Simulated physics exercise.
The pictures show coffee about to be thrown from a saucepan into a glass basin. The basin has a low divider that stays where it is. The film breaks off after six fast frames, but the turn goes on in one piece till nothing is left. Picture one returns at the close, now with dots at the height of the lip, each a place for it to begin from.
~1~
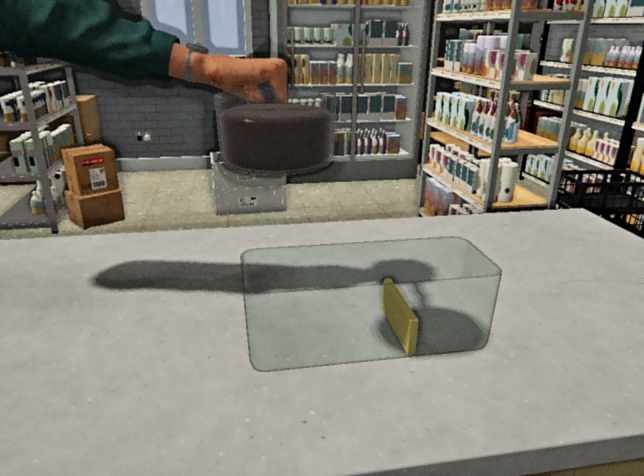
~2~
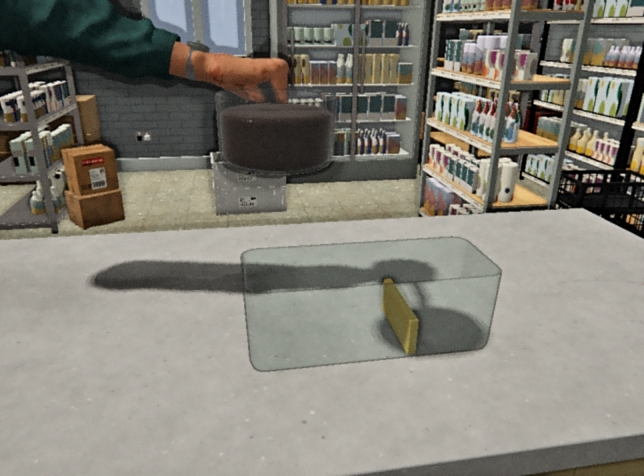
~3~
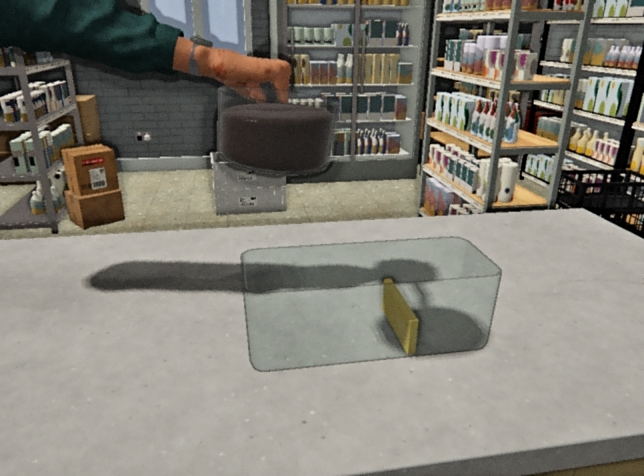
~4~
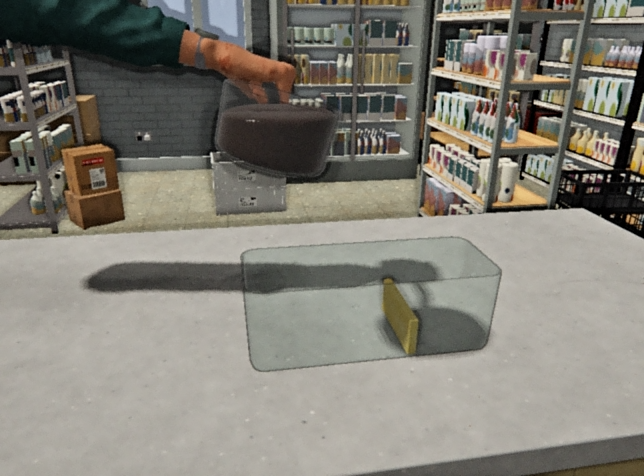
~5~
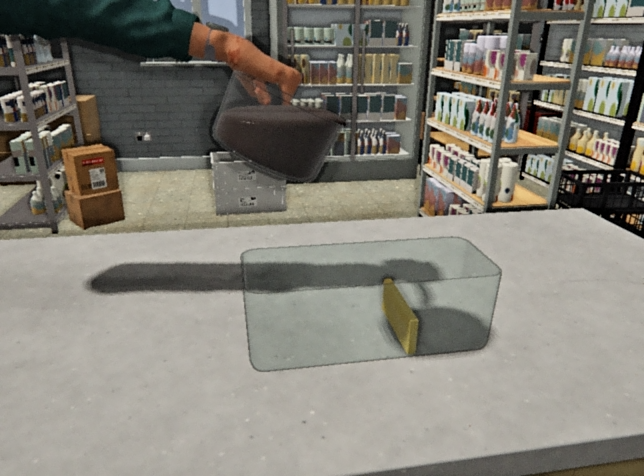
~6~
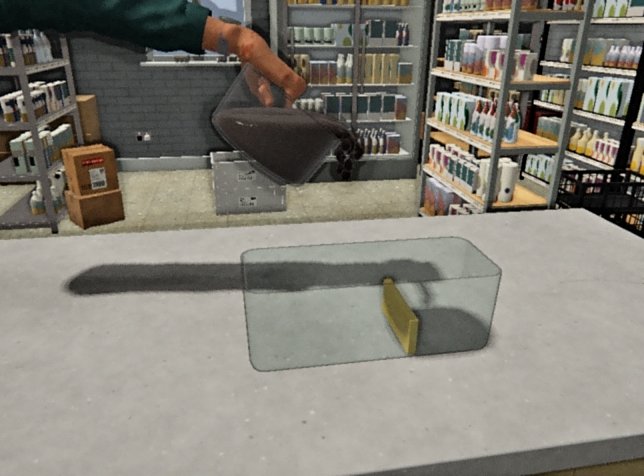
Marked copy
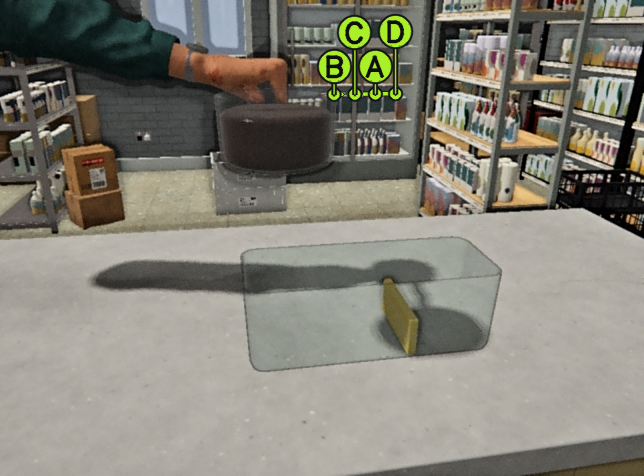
To begin with, a hand holds a dark saucepan of coffee upright above a counter, behind a clear glass basin with a small yellow wall inside. The hand gradually tilts the pan down to the right, and dark coffee begins to slip over its lip in a short stream.
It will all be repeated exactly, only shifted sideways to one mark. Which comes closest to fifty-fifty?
C.
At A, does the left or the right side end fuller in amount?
The right one.
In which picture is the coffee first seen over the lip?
Picture 5.
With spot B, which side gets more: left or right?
The left one.
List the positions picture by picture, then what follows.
Upright, lip at (332, 94); basin from (250, 368) to (485, 344); top of the wall at (400, 298); nothing has left yet, in the first frame.
Upright, lip at (333, 96); nothing has left yet, in the second frame.
Tipped about 7°, lip at (336, 101); nothing has left yet, in the third frame.
Tipped about 15°, lip at (338, 110); nothing has left yet, in the fourth frame.
Tipped about 26°, lip at (340, 122); coffee is over the lip, down to (340, 122), in the fifth frame.
Tipped about 39°, lip at (339, 136); coffee is over the lip, down to (344, 175), in the sixth frame.
On the marked copy, A at (375, 94); B at (334, 94); C at (354, 94); D at (395, 93).
With A, about 30 % ends left of the wall and 69 % right of it.
With B, about 78 % ends left of the wall and 20 % right of it.
With C, about 48 % ends left of the wall and 51 % right of it.
With D, about 17 % ends left of the wall and 82 % right of it.
